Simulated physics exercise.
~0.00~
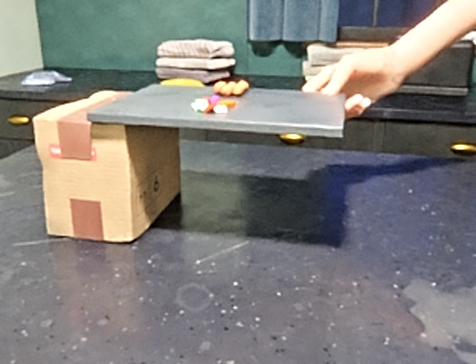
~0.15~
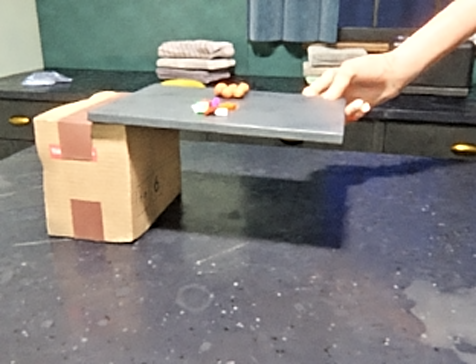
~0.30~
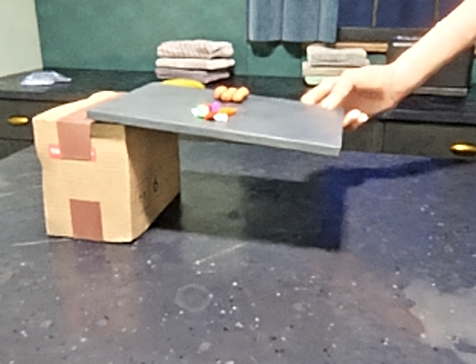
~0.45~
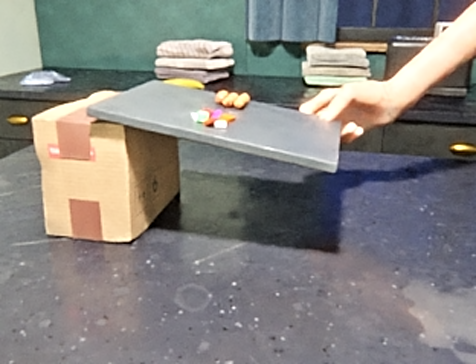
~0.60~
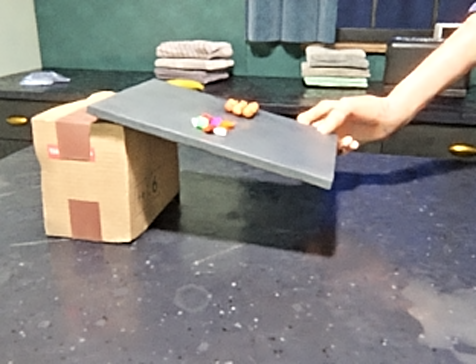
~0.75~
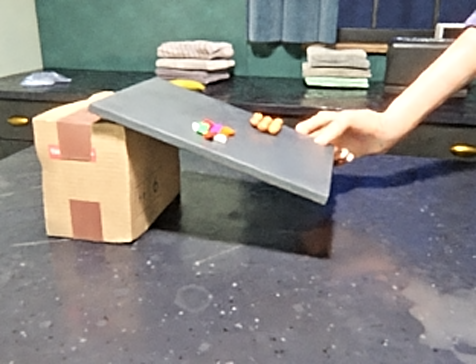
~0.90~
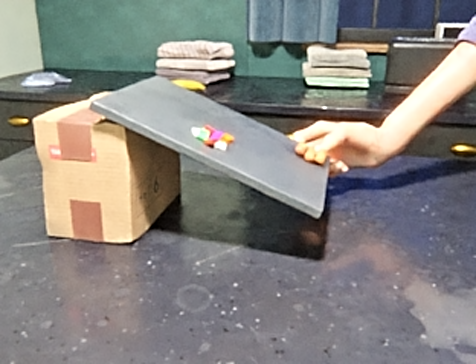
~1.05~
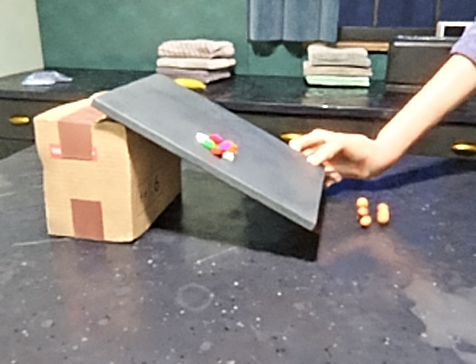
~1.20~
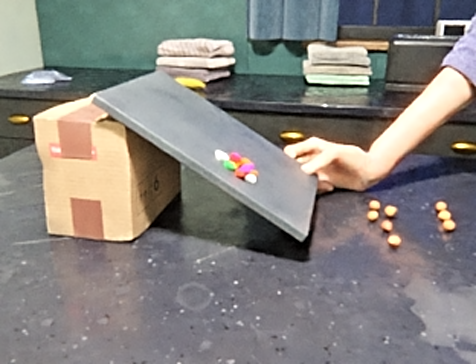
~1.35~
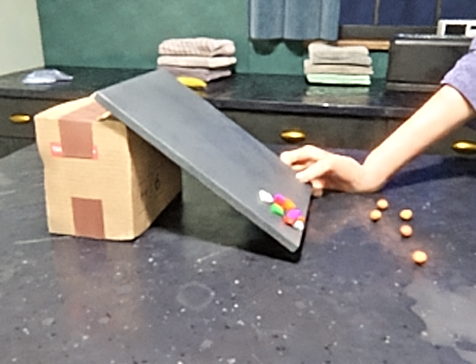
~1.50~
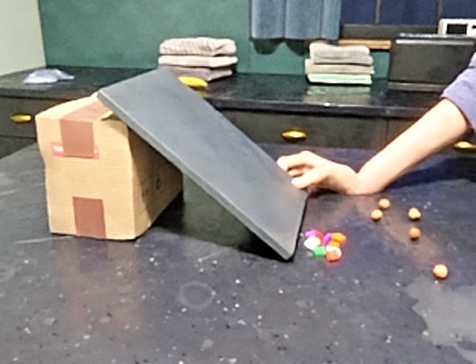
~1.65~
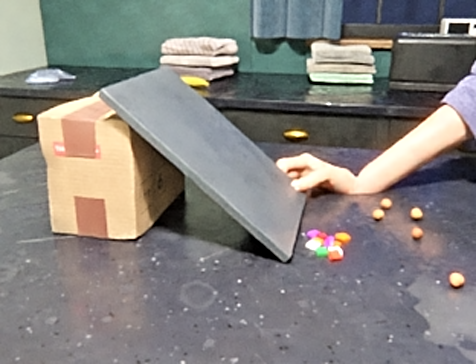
A hand reaches in from the right, holding one end of a dark grey board whose other end rests on a brown cardboard box at left, on a dark speckled counter seen from the front. Small orange balls sit on the far side of the board, and a cluster of multicoloured pieces sits nearer. The hand gradually lowers its end, and the orange balls slide down first, rolling off onto the counter to the right. As the slope steepens, the colourful pieces slide down too. They end bunched at the board's foot, while the orange balls lie scattered farther right.
